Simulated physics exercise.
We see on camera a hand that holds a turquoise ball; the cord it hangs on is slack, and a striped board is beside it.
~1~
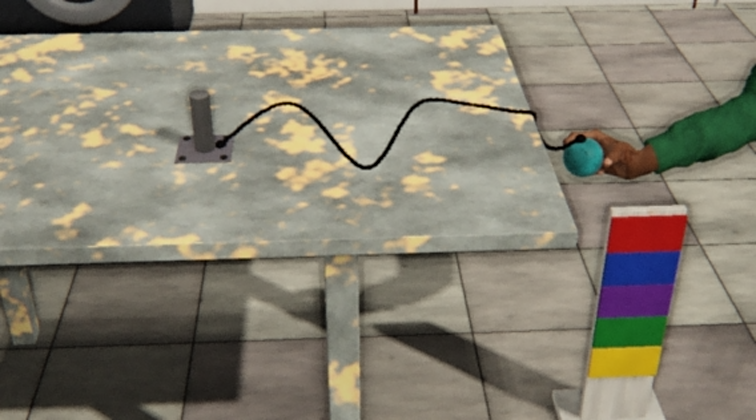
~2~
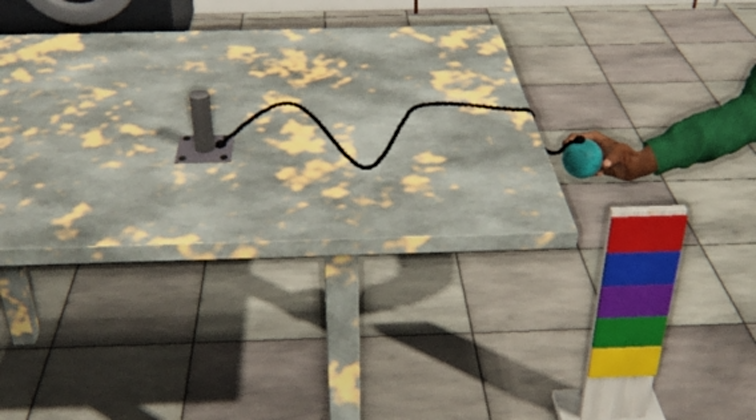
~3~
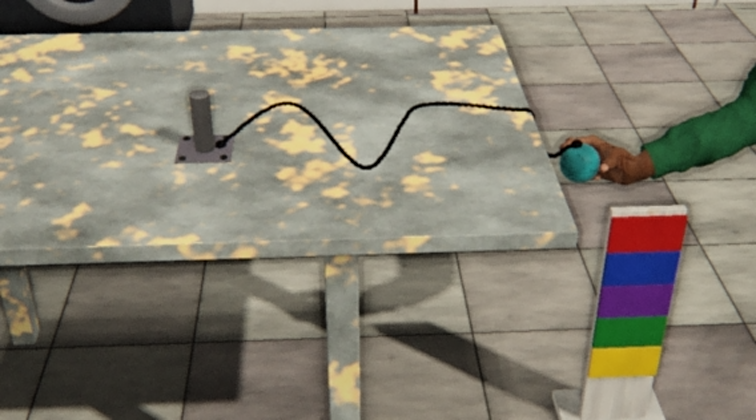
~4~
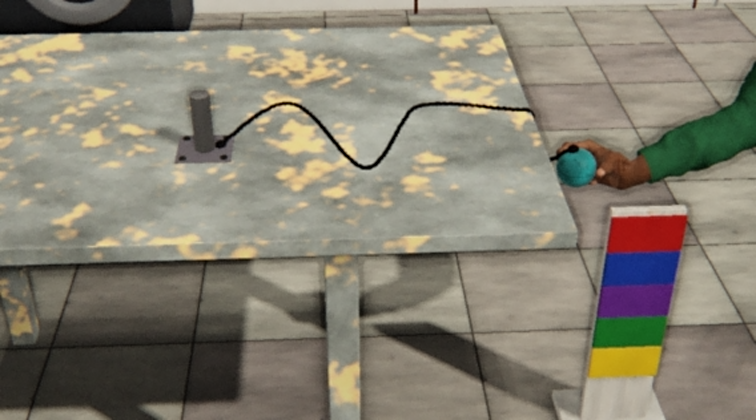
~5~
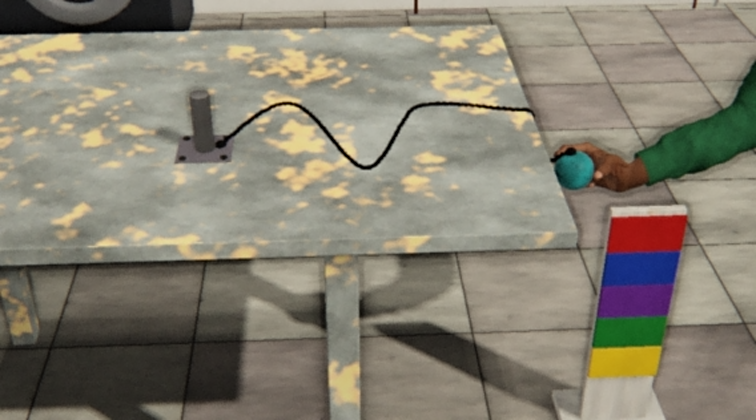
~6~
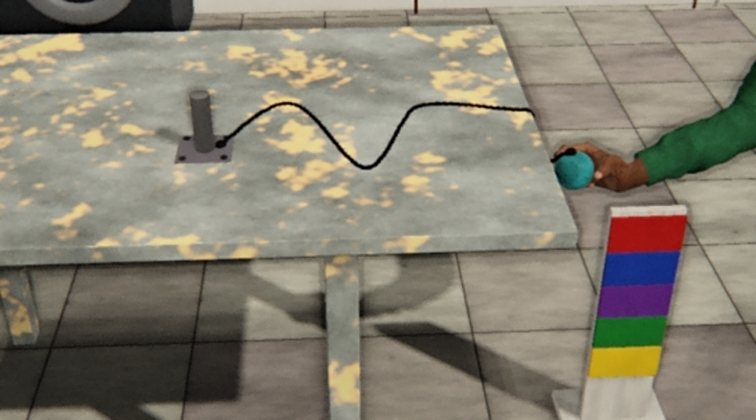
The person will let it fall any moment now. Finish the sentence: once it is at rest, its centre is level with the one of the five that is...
Yellow.
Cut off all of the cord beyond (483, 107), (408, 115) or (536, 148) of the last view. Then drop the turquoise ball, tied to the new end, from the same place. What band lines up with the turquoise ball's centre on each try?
Results, first to last: Blue; above them all; green.
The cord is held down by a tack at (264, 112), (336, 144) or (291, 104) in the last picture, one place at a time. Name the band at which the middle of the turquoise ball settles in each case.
Going through the tries in order, you get green, purple and green.
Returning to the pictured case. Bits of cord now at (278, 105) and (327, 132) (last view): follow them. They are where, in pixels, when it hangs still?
Point one: (325, 138); point two: (414, 131).
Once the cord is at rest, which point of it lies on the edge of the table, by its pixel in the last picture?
That point sits at about (389, 148).
Soon after, ball near (530, 343); level with green.
After that, ball near (499, 370); level with yellow.
In the end, ball near (510, 370); level with yellow. Its middle rests at the yellow band.
